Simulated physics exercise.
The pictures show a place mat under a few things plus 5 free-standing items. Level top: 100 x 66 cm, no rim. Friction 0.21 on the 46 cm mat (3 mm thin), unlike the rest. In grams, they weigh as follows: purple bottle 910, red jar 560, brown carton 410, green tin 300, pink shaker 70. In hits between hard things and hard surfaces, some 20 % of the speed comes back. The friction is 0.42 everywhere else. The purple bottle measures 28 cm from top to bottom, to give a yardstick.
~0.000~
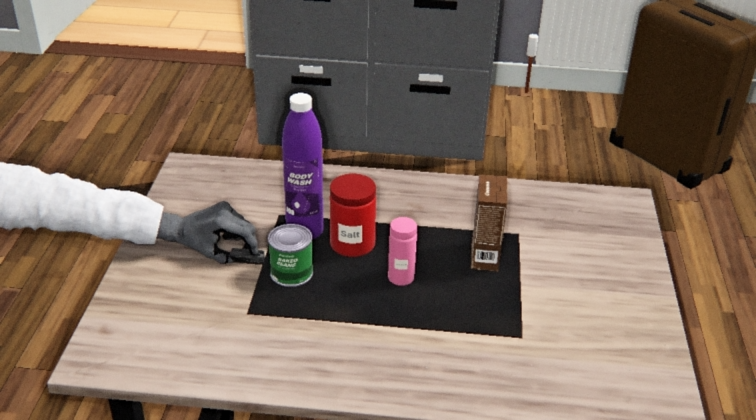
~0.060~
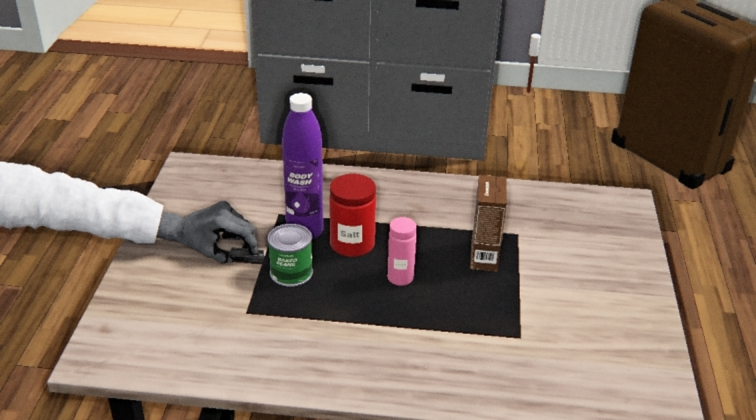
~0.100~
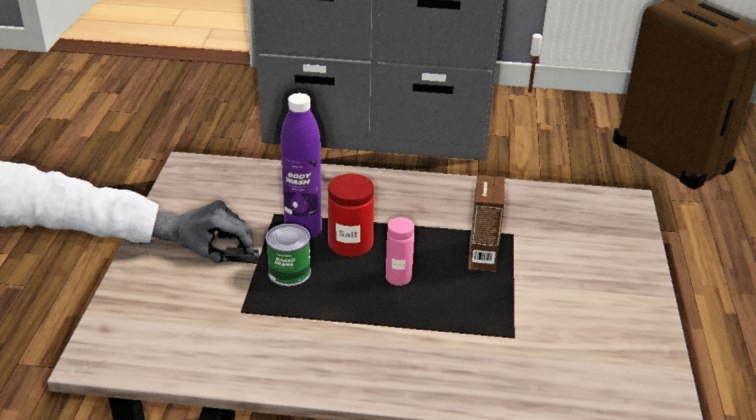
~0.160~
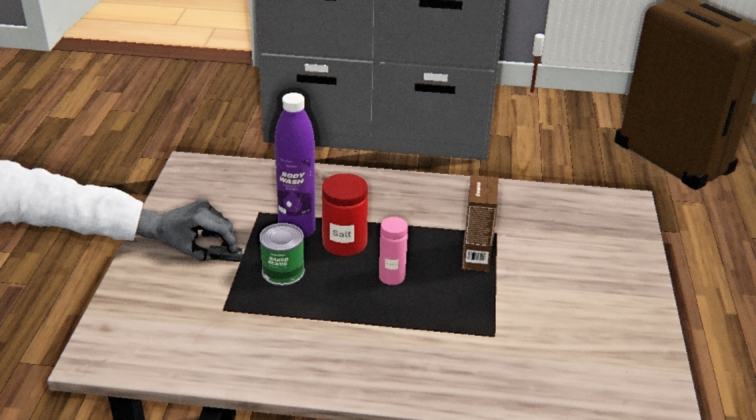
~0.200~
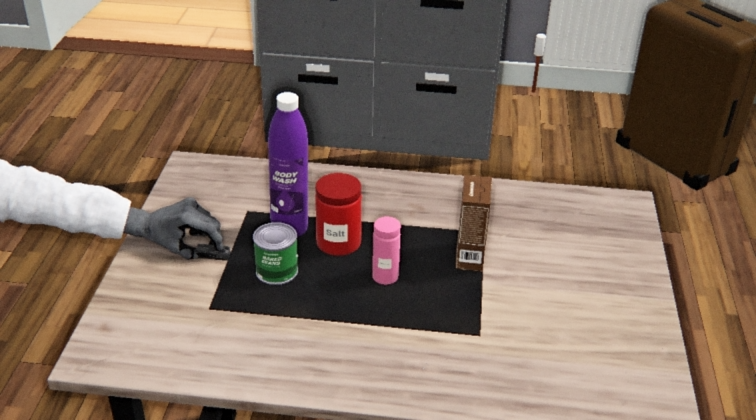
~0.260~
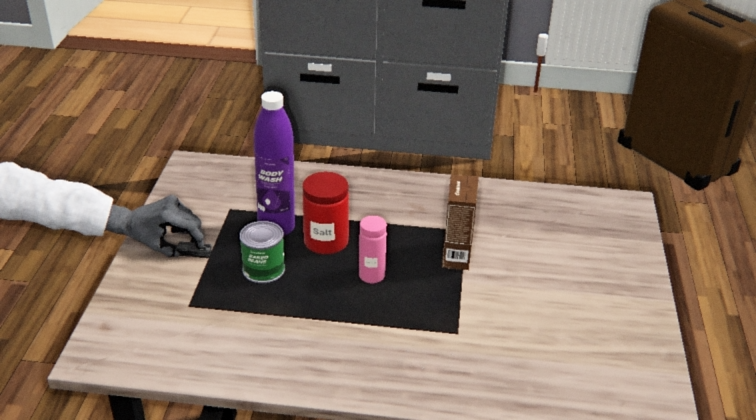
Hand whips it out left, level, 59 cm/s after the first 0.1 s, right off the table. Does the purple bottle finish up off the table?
Yes, it leaves the table.
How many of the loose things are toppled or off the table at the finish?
5.
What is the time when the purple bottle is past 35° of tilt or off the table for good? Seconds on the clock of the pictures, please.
It happens near 0.7 s.
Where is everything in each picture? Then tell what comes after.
The first picture shows mat out by 0 cm; purple bottle (303, 168); red jar (353, 215).
The second picture shows mat out by 0 cm; green tin (291, 255); pink shaker (402, 252).
The third picture shows mat out by 1 cm; red jar (351, 215); brown carton (486, 224).
The fourth picture shows mat out by 4 cm; purple bottle (295, 167) slid 2 cm; green tin (282, 254).
The fifth picture shows mat out by 6 cm; purple bottle (288, 166) slid 3 cm; red jar (338, 214) slid 3 cm.
The sixth picture shows mat out by 10 cm; purple bottle (274, 165) slid 5 cm; green tin (263, 252) slid 5 cm.
After 0.76 s, mat out by 40 cm; purple bottle and green tin now off the table; brown carton slid 34 cm; pink shaker slid 34 cm.
After 1.26 s, mat out by 69 cm; red jar and pink shaker now off the table; brown carton slid 64 cm.
At rest (2.2 s), off the table, purple bottle, red jar, brown carton, green tin and pink shaker.
